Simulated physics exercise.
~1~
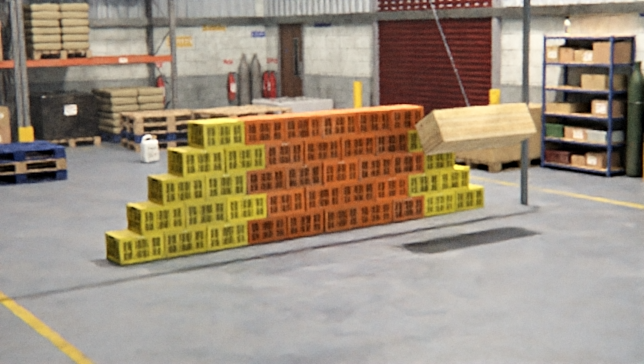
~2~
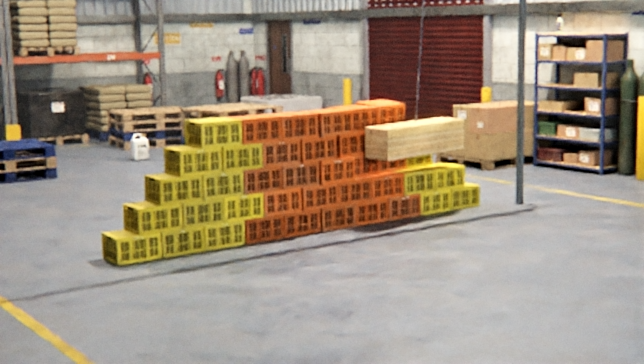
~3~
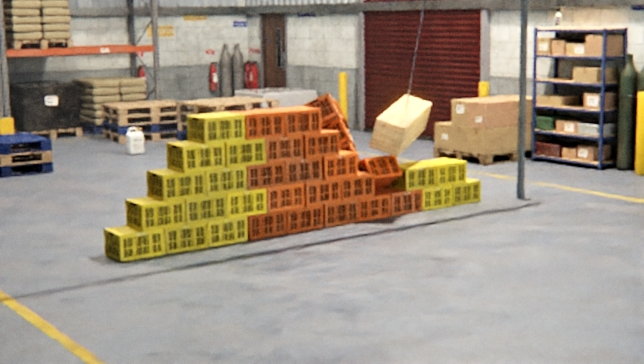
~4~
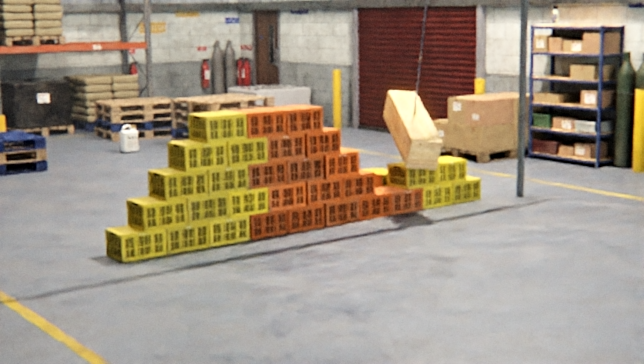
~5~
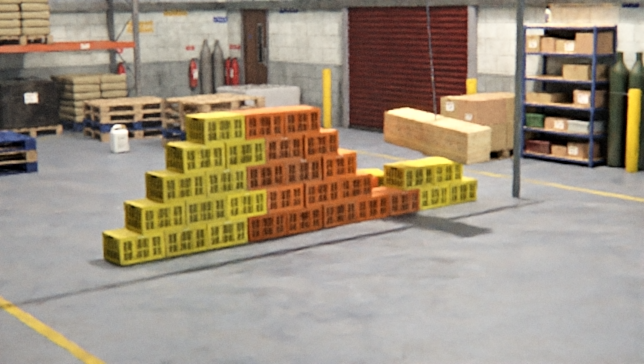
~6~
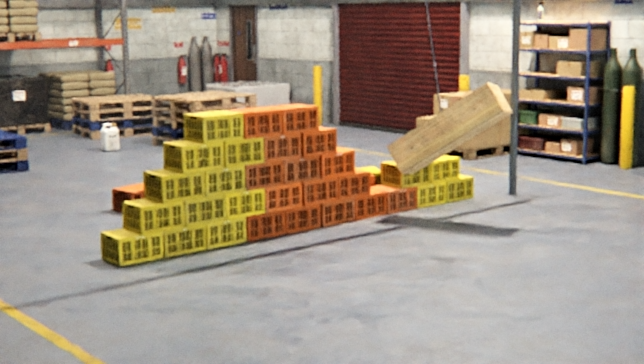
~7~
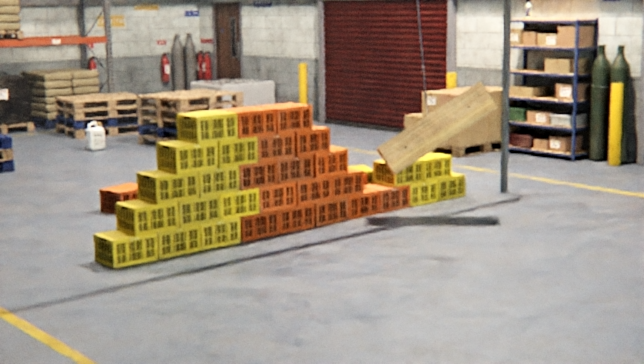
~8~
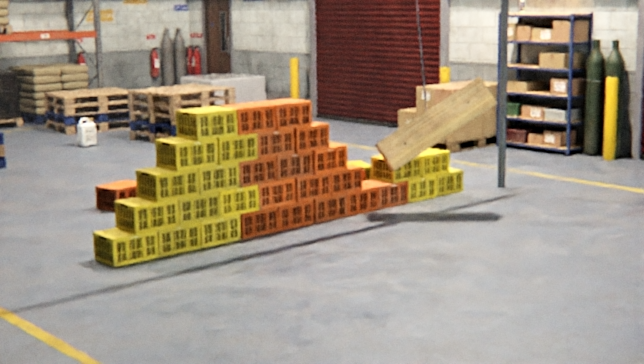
In a warehouse, a hanging wooden beam swings into a stepped crate wall, knocking down orange crates while most yellow ones stay stacked.
